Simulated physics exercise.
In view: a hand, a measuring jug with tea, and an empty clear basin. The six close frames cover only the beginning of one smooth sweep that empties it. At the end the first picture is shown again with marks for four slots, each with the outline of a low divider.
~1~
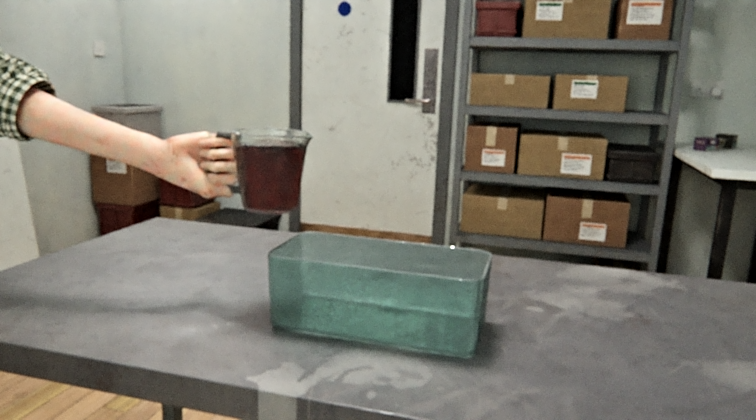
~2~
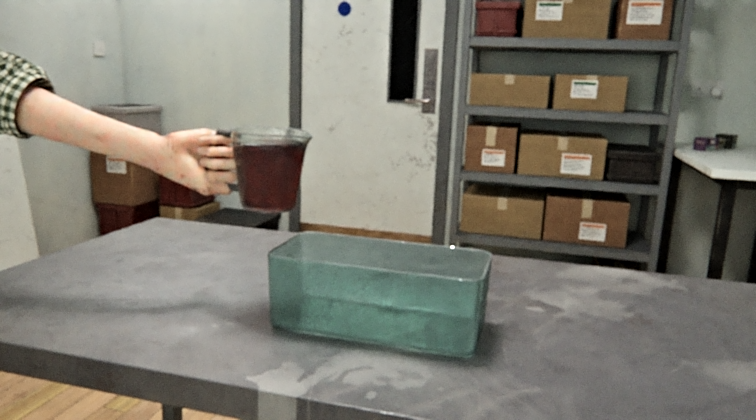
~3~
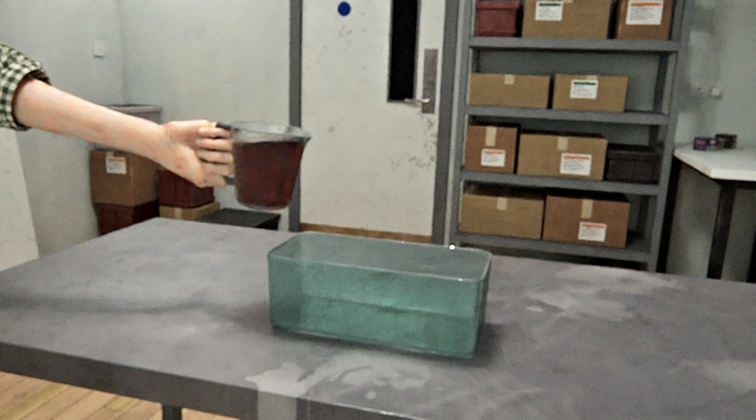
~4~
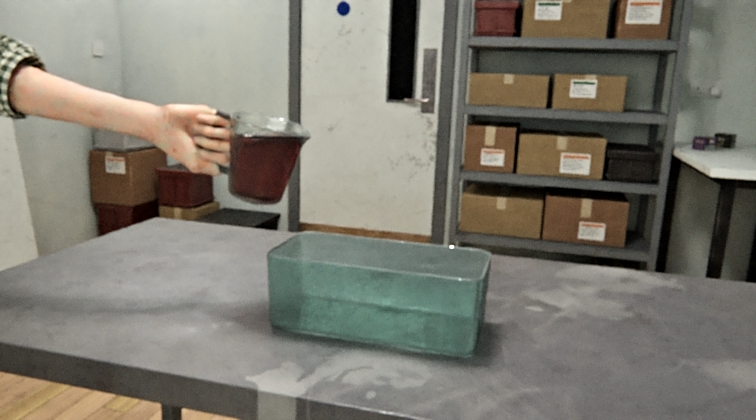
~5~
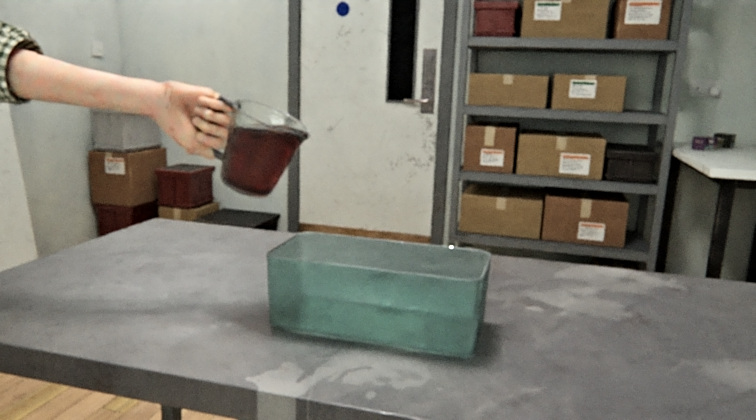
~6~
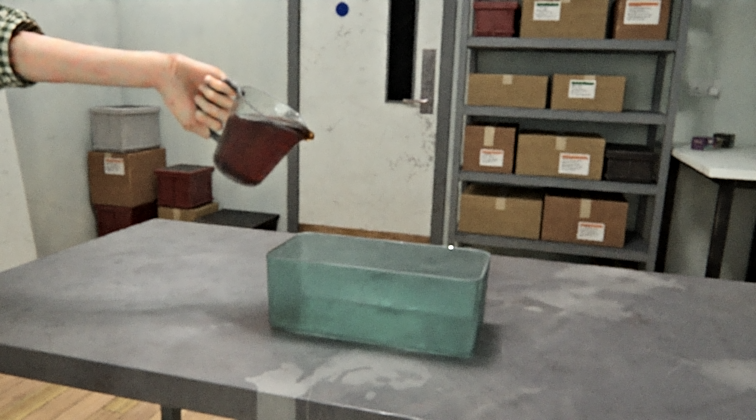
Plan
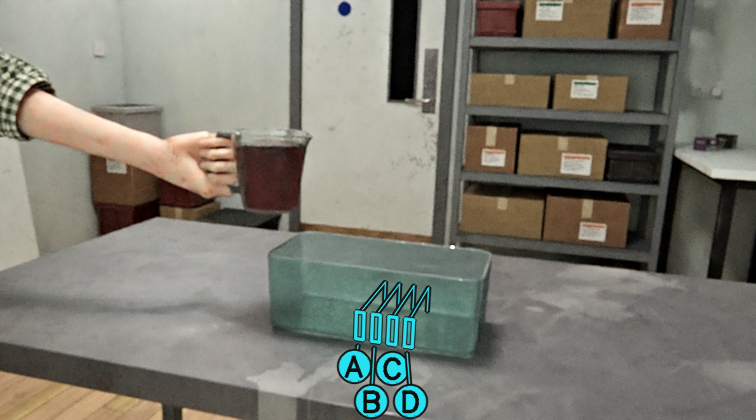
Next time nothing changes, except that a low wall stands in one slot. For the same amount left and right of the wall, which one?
Best: B.
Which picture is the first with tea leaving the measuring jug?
Picture 6.
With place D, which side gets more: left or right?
The left one.
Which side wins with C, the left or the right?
More ends on the left.
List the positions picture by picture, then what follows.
In the first picture, upright, lip at (310, 137); basin from (272, 325) to (476, 356); nothing has left yet.
In the second picture, upright, lip at (310, 137); nothing has left yet.
In the third picture, tipped about 6°, lip at (310, 137); nothing has left yet.
In the fourth picture, tipped about 13°, lip at (309, 137); nothing has left yet.
In the fifth picture, tipped about 22°, lip at (308, 137); nothing has left yet.
In the sixth picture, tipped about 33°, lip at (307, 137); tea is over the lip, down to (307, 137).
In cyan, A at (358, 345); B at (374, 347); C at (390, 350); D at (407, 352).
If A is chosen, about 16 % ends left of the wall and 81 % right of it; 3 % is lost outside.
If B is chosen, about 53 % ends left of the wall and 44 % right of it; 3 % is lost outside.
If C is chosen, about 81 % ends left of the wall and 8 % right of it; 11 % is lost outside.
If D is chosen, about 83 % ends left of the wall and 8 % right of it; 9 % is lost outside.
